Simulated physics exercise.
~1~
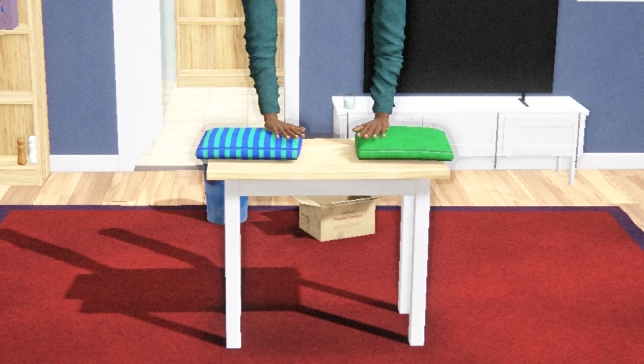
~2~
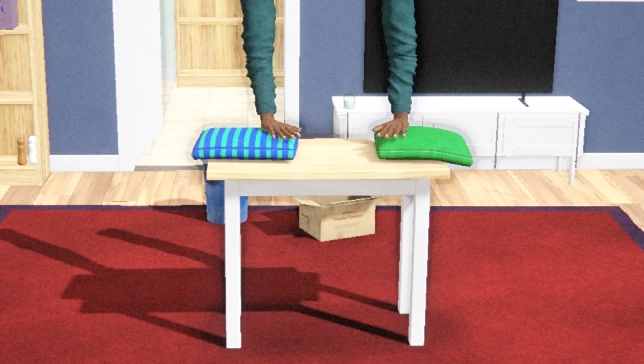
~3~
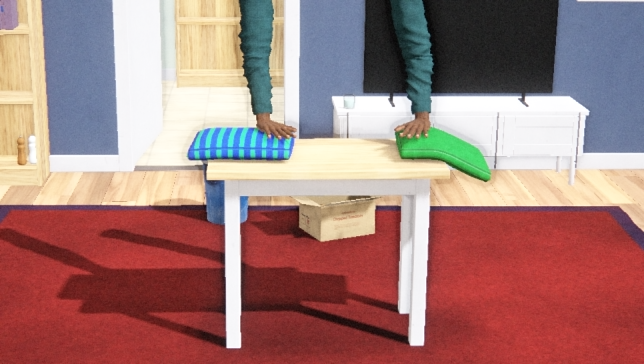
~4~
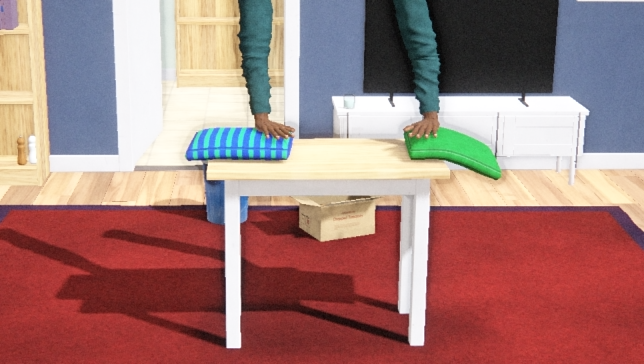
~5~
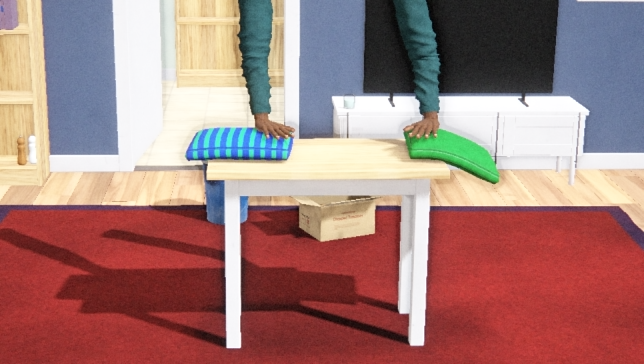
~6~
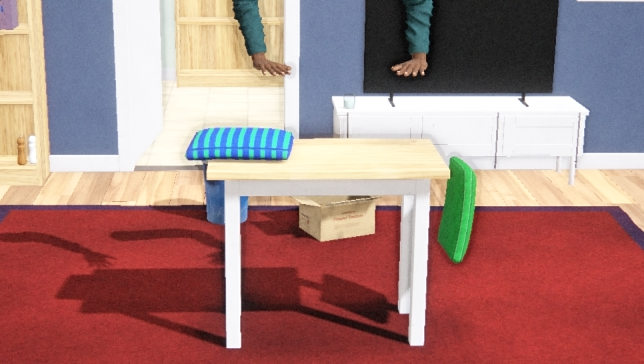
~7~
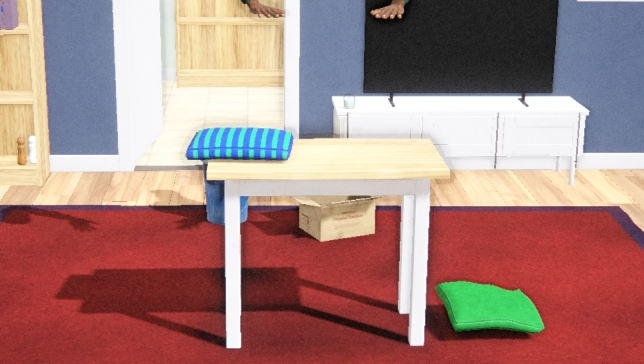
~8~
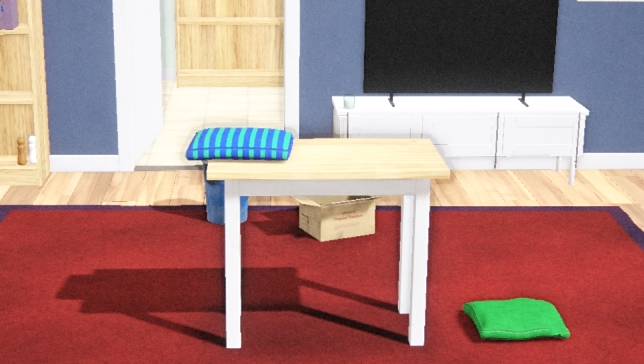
On a table, two hands spread two pillows apart, and the green one falls off.
